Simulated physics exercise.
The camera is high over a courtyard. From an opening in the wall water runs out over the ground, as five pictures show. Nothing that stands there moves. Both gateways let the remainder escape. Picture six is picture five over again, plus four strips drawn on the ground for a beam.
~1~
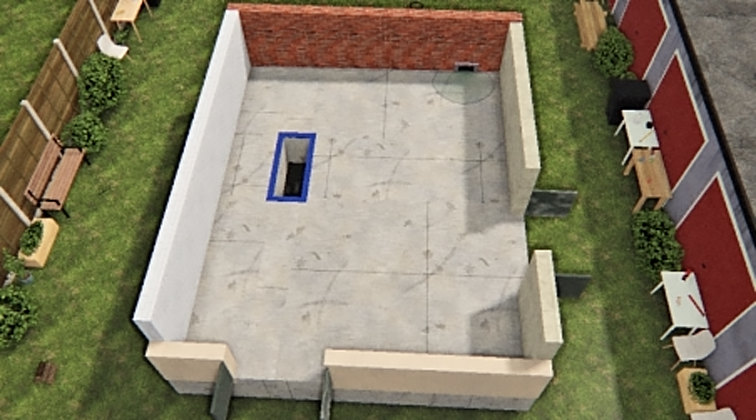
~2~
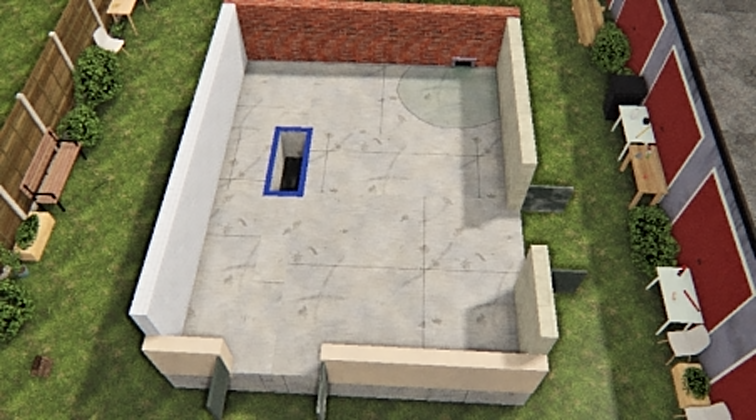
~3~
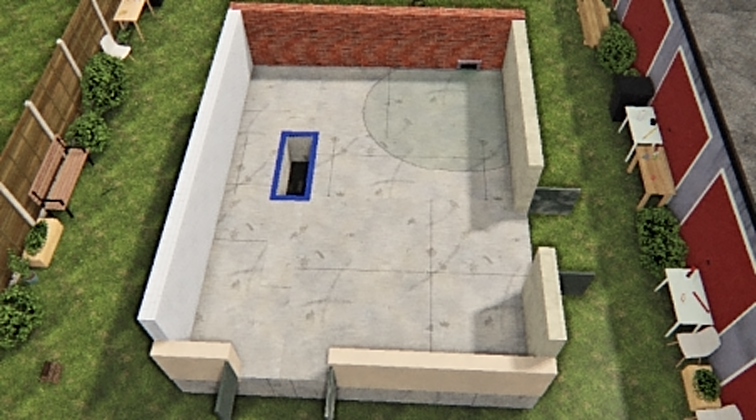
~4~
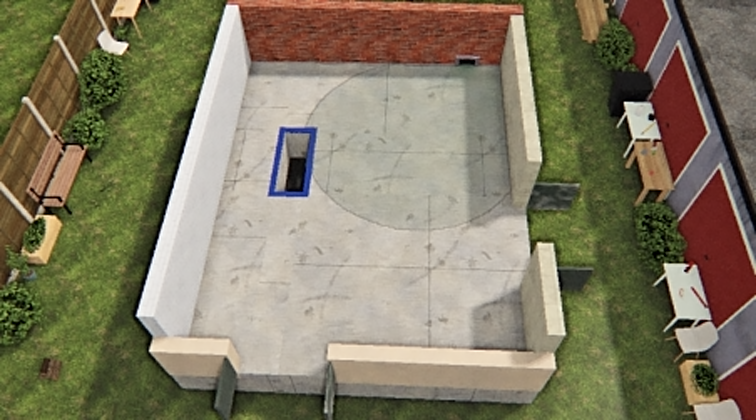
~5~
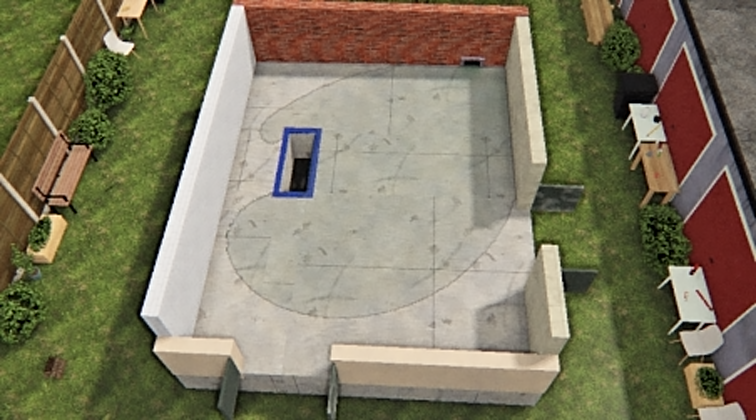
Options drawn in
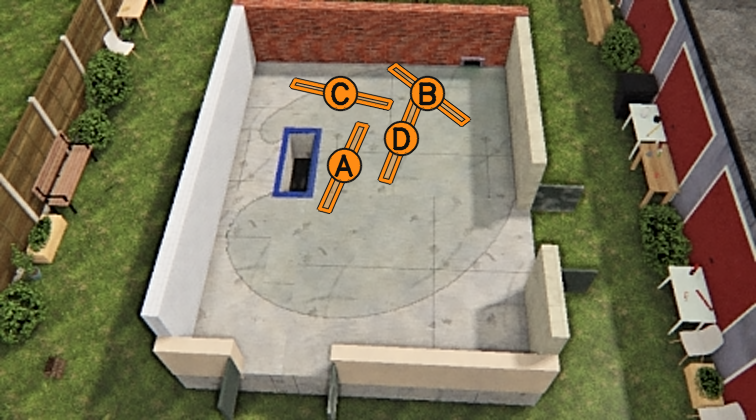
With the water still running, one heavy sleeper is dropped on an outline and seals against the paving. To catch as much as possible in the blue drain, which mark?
C works best here.
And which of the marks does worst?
That is position B.
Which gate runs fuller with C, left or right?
More leaves on the left.
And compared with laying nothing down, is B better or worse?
Worse.
On the marked copy, A from (324, 210) to (362, 125); B from (392, 67) to (465, 121); C from (293, 83) to (389, 104); D from (385, 180) to (416, 100).
With A, about 11 % of the stream runs into the blue drain, about 88 % out by the gates.
With B, about 2 % of the stream runs into the blue drain, about 95 % out by the gates.
With C, about 24 % of the stream runs into the blue drain, about 75 % out by the gates.
With D, about 13 % of the stream runs into the blue drain, about 86 % out by the gates.
